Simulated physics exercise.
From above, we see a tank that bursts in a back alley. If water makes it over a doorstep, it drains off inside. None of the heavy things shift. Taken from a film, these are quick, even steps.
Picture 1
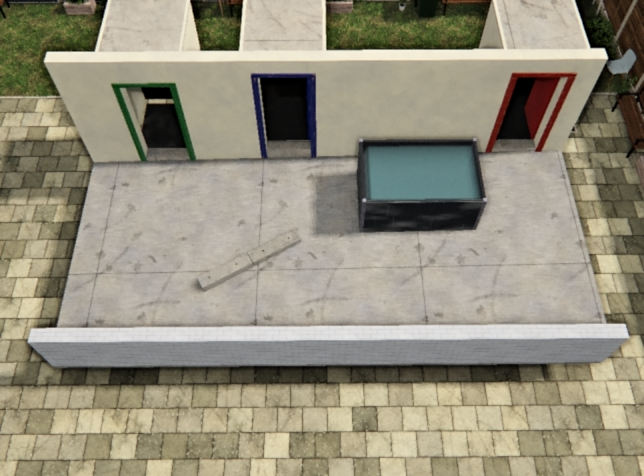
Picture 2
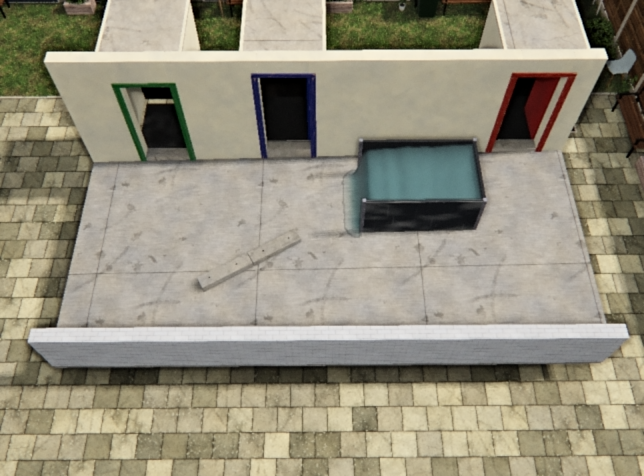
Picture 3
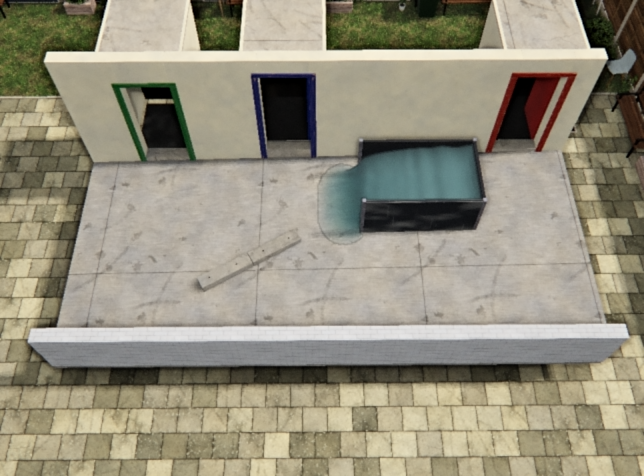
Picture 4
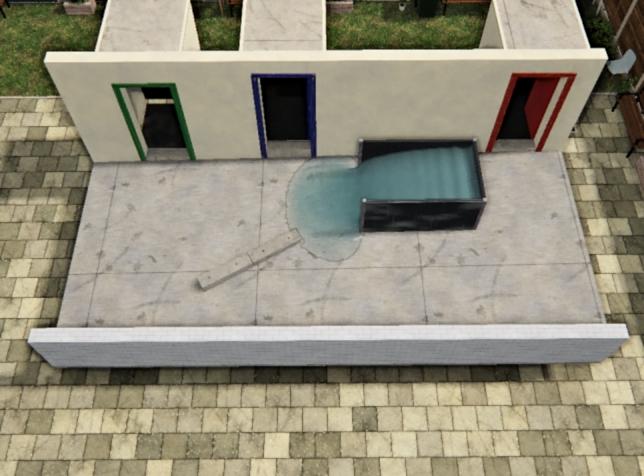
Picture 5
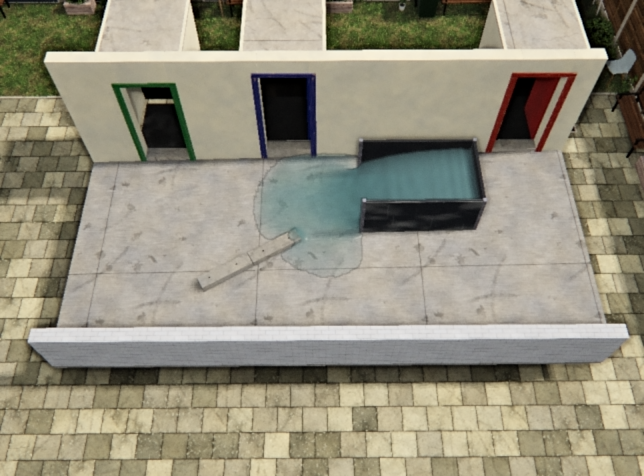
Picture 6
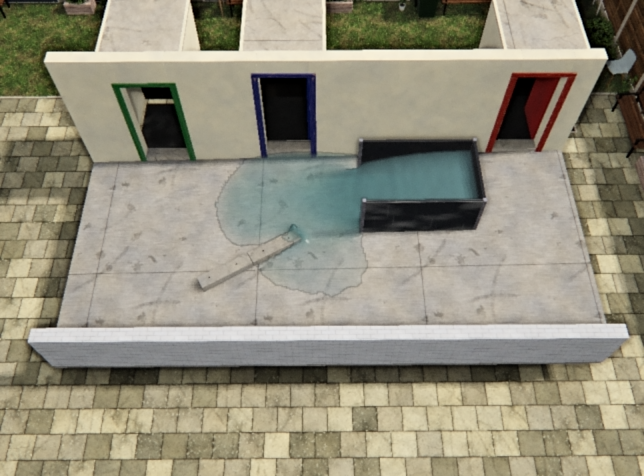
A paved back alley with a pale concrete slab is seen from high above by a camera that stays still. Green, blue and red doorways line the cream back wall from left to right, with a dark water tank before the red one and a low grey barrier lying left of centre. Teal water pours from the tank's left side, spreads leftward across the slab, and flows around the barrier's near end.
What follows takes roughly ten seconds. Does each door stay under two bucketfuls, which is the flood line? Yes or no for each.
Blue door - yes, stays under; red door - yes, stays under; green door - yes, stays under.
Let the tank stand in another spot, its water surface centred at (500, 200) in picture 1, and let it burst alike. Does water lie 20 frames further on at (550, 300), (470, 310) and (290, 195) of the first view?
First one stays unwetted, next one stays unwetted, last one gets inundated.
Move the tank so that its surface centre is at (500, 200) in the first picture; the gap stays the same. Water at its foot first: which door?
Answer: The blue-painted one.
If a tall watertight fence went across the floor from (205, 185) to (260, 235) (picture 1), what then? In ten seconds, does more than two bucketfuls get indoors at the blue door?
My answer is that the blue door remains below the mark.
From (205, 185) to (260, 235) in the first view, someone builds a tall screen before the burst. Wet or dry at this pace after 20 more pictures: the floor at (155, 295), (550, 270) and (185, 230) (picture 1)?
Outcome per location, in sequence: Soaking, unsoaked, soaking.
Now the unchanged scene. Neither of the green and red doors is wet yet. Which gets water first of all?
It would be the green door.
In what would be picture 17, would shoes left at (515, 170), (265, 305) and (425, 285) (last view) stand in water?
Point 1: Not wet; point 2: Drenched; point 3: Not wet.
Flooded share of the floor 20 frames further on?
The answer is around 55 per cent.
A moment on, water covers 40 % of the floor; the blue door wet at the sill, nothing in, the red door not reached, the green door wet at the sill, nothing in.
Next, water covers 50 % of the floor; the blue door wet at the sill, nothing in, the red door not reached, the green door wet at the sill, nothing in.
Then, water covers 55 % of the floor; the blue door wet at the sill, nothing in, the red door not reached, the green door under two buckets in.
Later, water covers 50 % of the floor; the blue door wet at the sill, nothing in, the red door not reached, the green door under two buckets in.
In the end, water covers 20 % of the floor; the blue door wet at the sill, nothing in, the red door not reached, the green door under two buckets in.
